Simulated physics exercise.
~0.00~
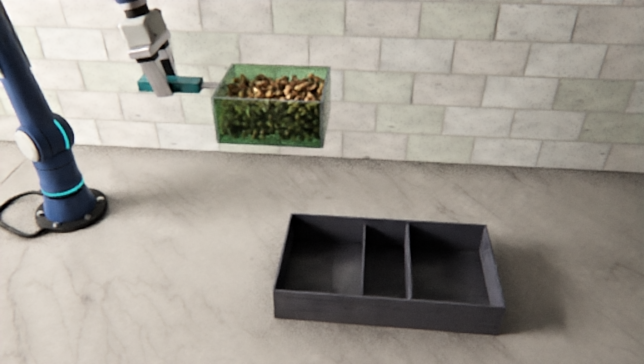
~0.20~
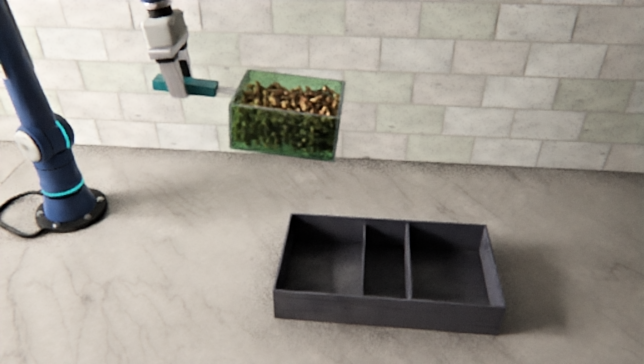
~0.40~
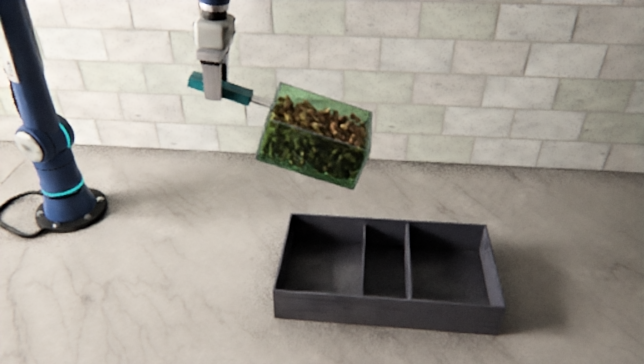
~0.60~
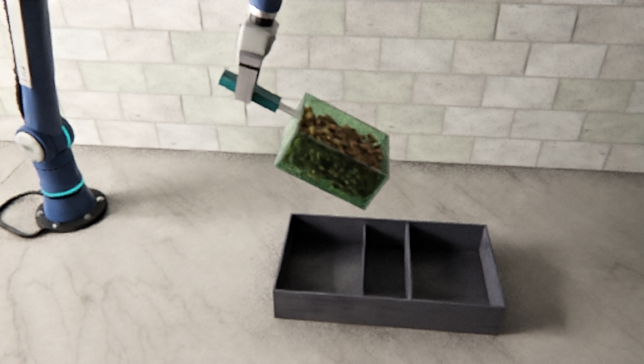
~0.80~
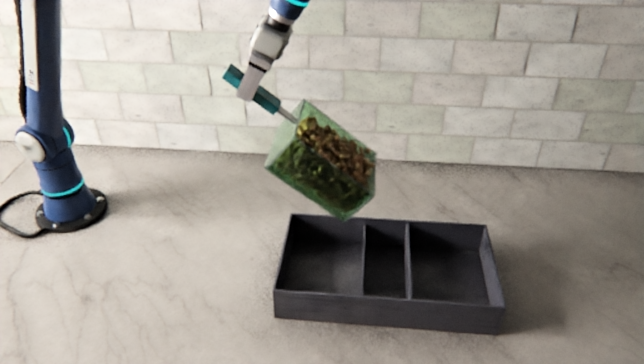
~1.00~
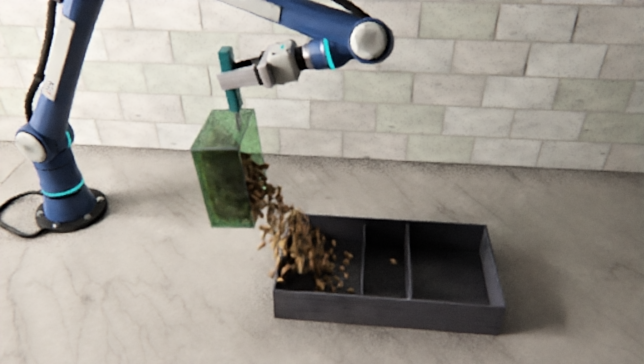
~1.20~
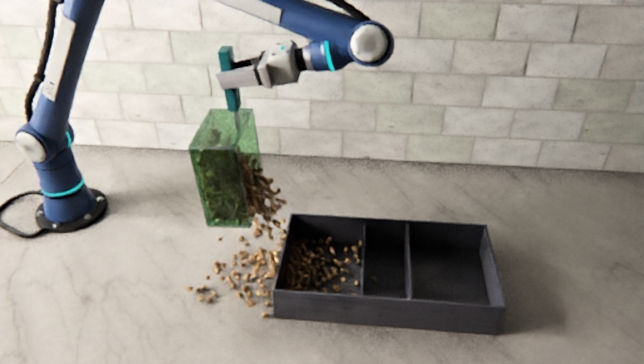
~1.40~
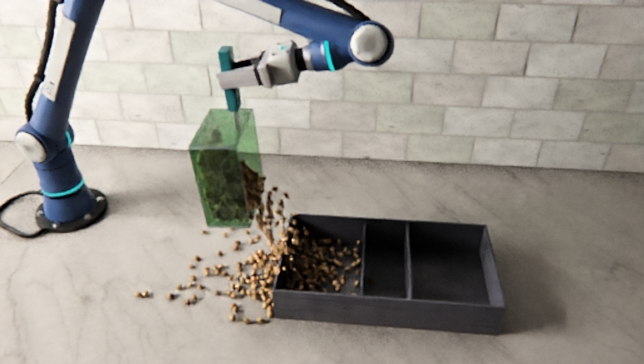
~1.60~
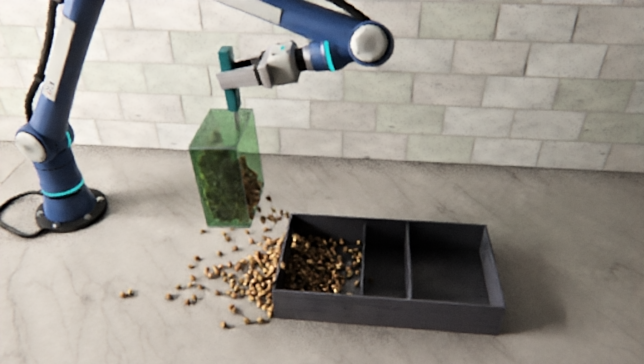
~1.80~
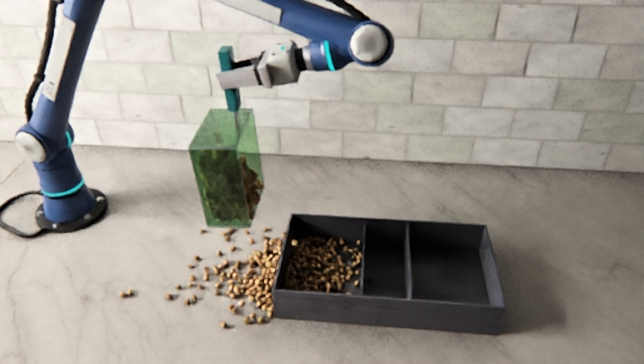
The clip opens on a blue robot arm holding a green see-through box of brown beans in the air, with a dark, three-part tray on the counter below. The arm carries the box right and down toward the tray, tipping it forward. It then swings the box back left as it tips almost fully on its side, and beans pour into the tray's left part. The box stays there while more beans spill over the tray's left edge and scatter on the counter. At the end, the flow has all but stopped, with many beans still in the tilted box.
